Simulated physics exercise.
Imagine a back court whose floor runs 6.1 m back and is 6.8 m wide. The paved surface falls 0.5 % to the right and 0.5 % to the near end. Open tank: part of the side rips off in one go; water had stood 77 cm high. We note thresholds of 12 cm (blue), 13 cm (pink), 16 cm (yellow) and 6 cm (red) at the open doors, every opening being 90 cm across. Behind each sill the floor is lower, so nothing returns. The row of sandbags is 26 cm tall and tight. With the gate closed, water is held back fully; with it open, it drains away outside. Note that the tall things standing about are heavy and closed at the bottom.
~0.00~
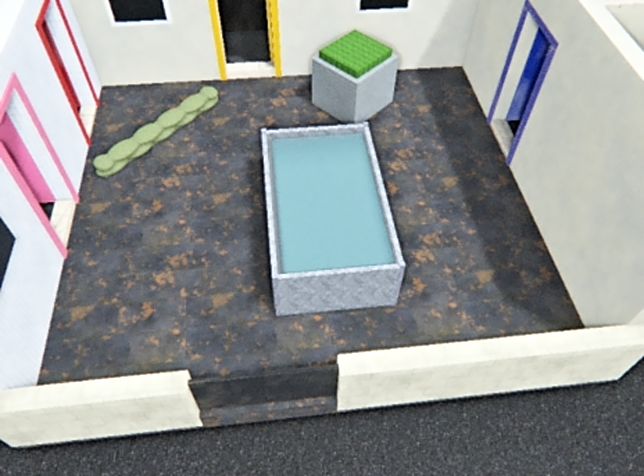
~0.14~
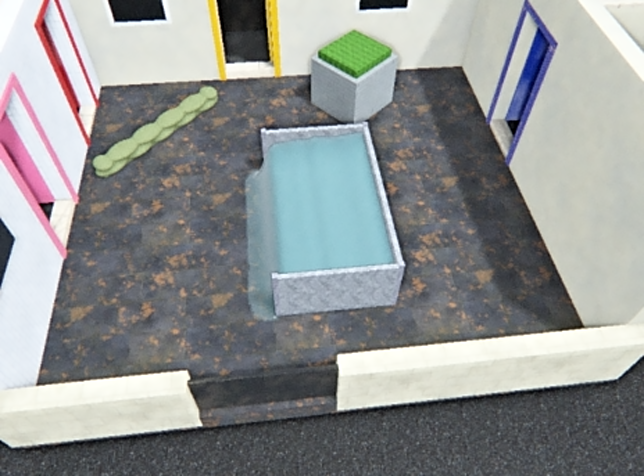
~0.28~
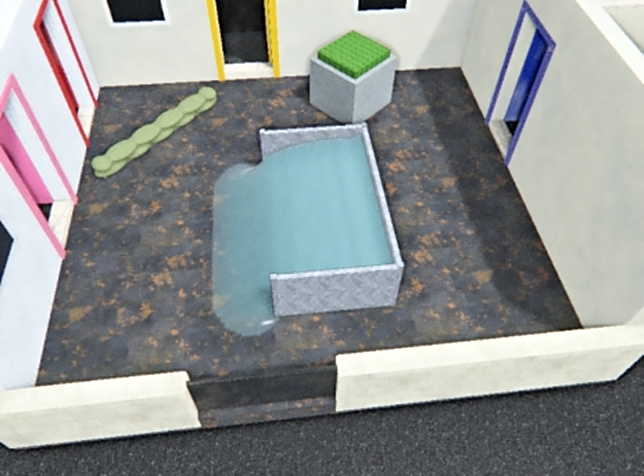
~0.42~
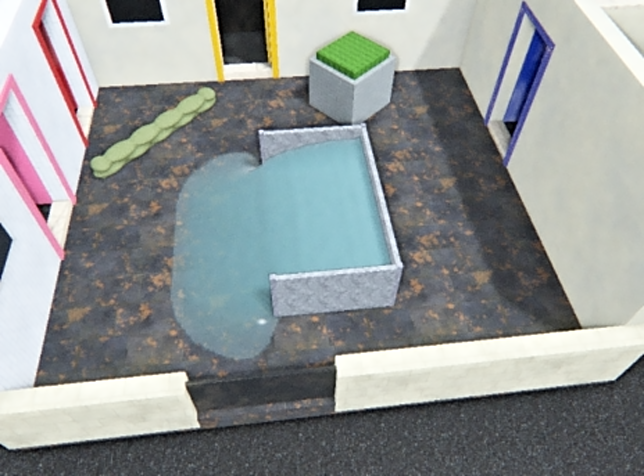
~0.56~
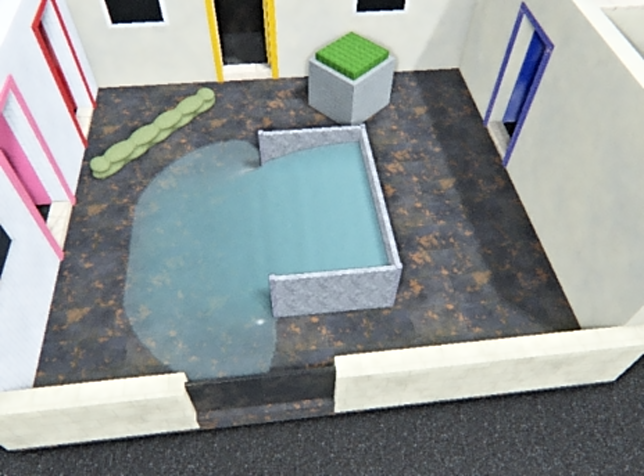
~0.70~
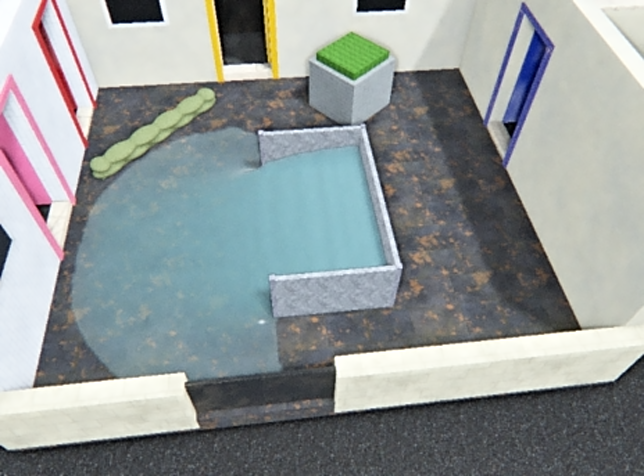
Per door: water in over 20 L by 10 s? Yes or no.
Blue door no, pink door yes, yellow door no, red door no.
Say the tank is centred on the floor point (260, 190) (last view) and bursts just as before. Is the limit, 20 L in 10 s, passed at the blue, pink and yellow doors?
Lab note: Vs limit, blue door limit held; pink door limit broken; yellow door limit held.
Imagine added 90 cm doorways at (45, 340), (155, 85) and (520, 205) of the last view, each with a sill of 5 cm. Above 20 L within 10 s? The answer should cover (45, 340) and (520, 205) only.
More, less.
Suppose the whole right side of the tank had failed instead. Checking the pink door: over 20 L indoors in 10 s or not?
Note: Pink door, short of the limit.
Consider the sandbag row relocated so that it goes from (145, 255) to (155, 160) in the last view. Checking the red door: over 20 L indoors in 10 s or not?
Checked against the limit, red is too much.
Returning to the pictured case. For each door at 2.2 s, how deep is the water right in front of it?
Depths in cm: Blue 0, pink 35, yellow 0, red 5.
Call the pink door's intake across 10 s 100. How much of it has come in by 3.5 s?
Around 95 percent.
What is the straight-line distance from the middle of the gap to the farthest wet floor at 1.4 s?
Roughly 3.8 m.
After 1.4 s water covers 35 % of the floor and is deepest (44 cm) near (73, 272); blue door not reached, pink door 38 cm at the sill, 96 L in, yellow door not reached, red door not reached.
After 2.2 s water covers 40 % of the floor and is deepest (44 cm) near (27, 417); blue door not reached, pink door 35 cm at the sill, 243 L in, yellow door not reached, red door 5 cm at the sill, 0 L in.
After 3.5 s water covers 55 % of the floor and is deepest (22 cm) near (142, 245); blue door not reached, pink door 20 cm at the sill, 326 L in, yellow door 6 cm at the sill, 0 L in, red door 3 cm at the sill, 0 L in.
After 6.0 s water covers 75 % of the floor and is deepest (20 cm) near (297, 81); blue door not reached, pink door 7 cm at the sill, 341 L in, yellow door 10 cm at the sill, 0 L in, red door 1 cm at the sill, 0 L in.
After 10.0 s water covers 95 % of the floor and is deepest (10 cm) near (558, 360); blue door 9 cm at the sill, 0 L in, pink door 8 cm at the sill, 341 L in, yellow door 5 cm at the sill, 0 L in, red door 3 cm at the sill, 0 L in.
